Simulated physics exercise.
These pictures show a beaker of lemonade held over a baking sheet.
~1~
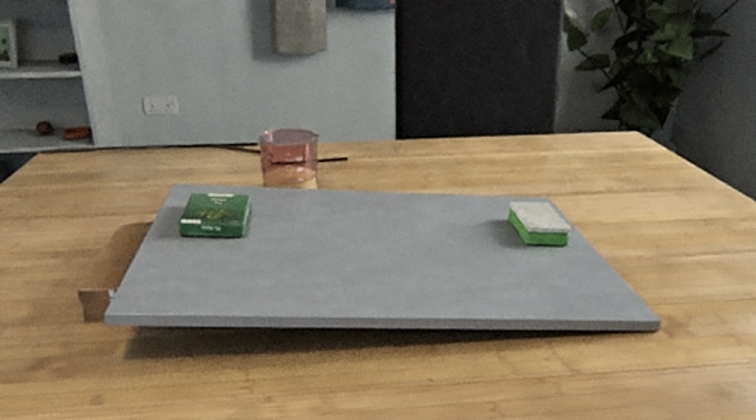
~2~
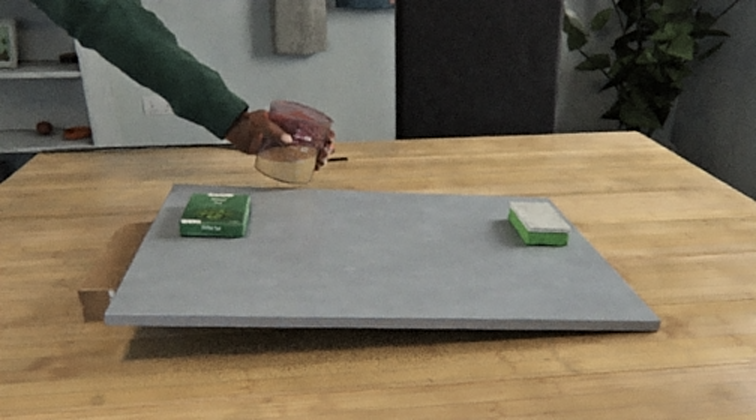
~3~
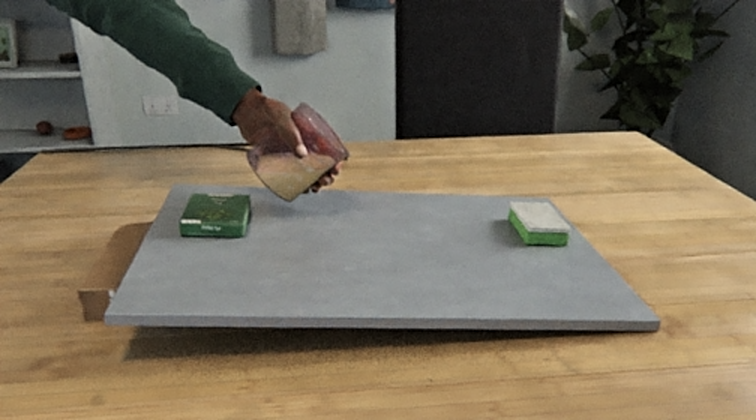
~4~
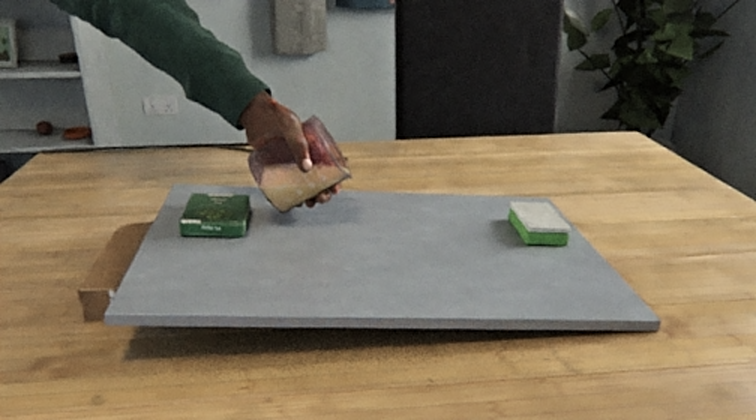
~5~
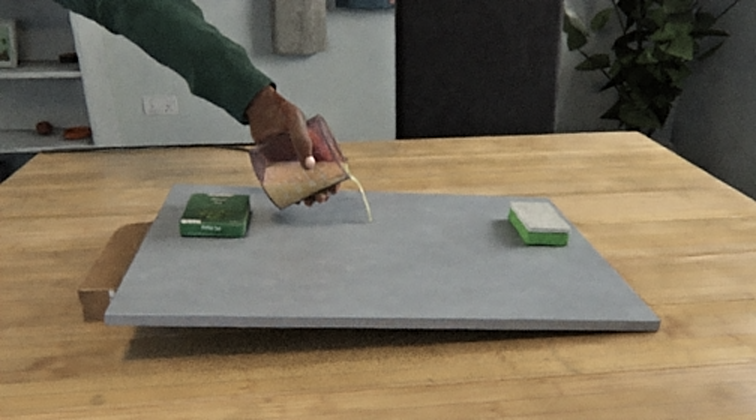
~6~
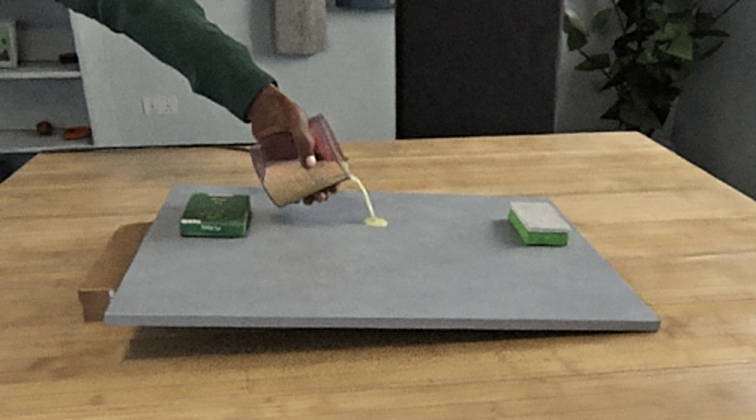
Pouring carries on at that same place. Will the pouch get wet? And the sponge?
On the left the pouch - no, it stays dry; on the right the sponge - yes, it gets wet.
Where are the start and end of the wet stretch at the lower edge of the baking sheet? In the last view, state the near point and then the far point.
Near end around (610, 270), far end around (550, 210).
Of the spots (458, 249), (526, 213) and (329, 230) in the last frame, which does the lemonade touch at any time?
Taking them in order, I'd say safe, covered and safe.
A moment on, it runs down to the right; the pouch is untouched; the sponge is untouched.
Further on, it runs down to the right and off the end; the pouch is untouched; the sponge is reached.
When it is over, it runs down to the right and off the end; the pouch is untouched; the sponge is reached.
